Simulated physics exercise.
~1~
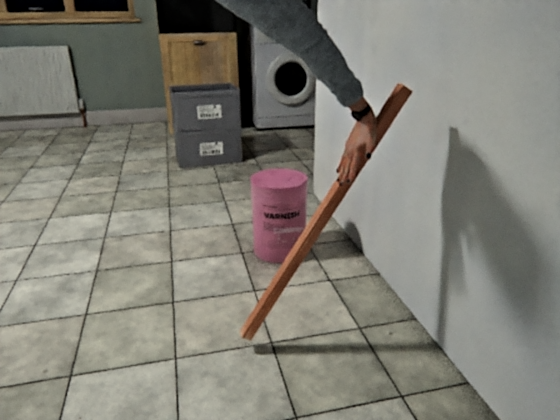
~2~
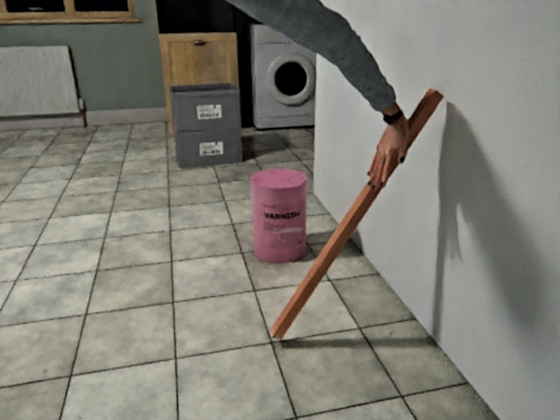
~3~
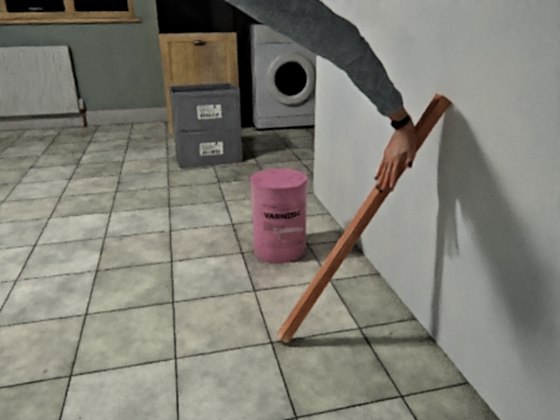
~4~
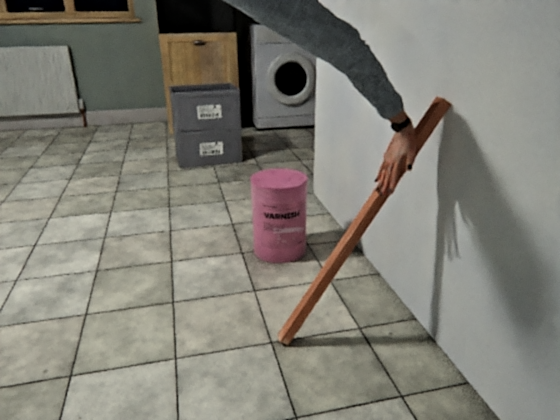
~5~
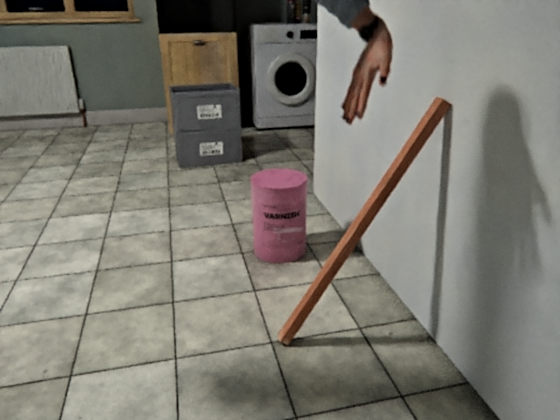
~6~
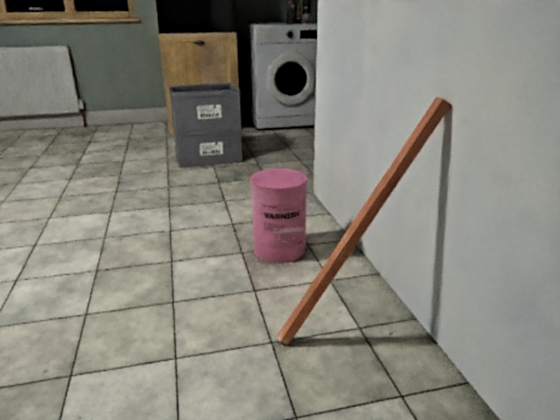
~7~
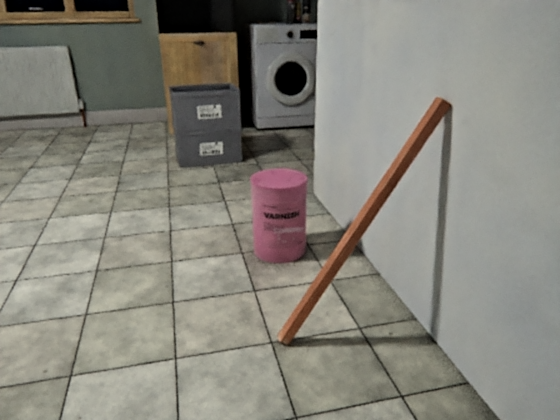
An orange pole is leaned against the wall by a hand and stays propped.
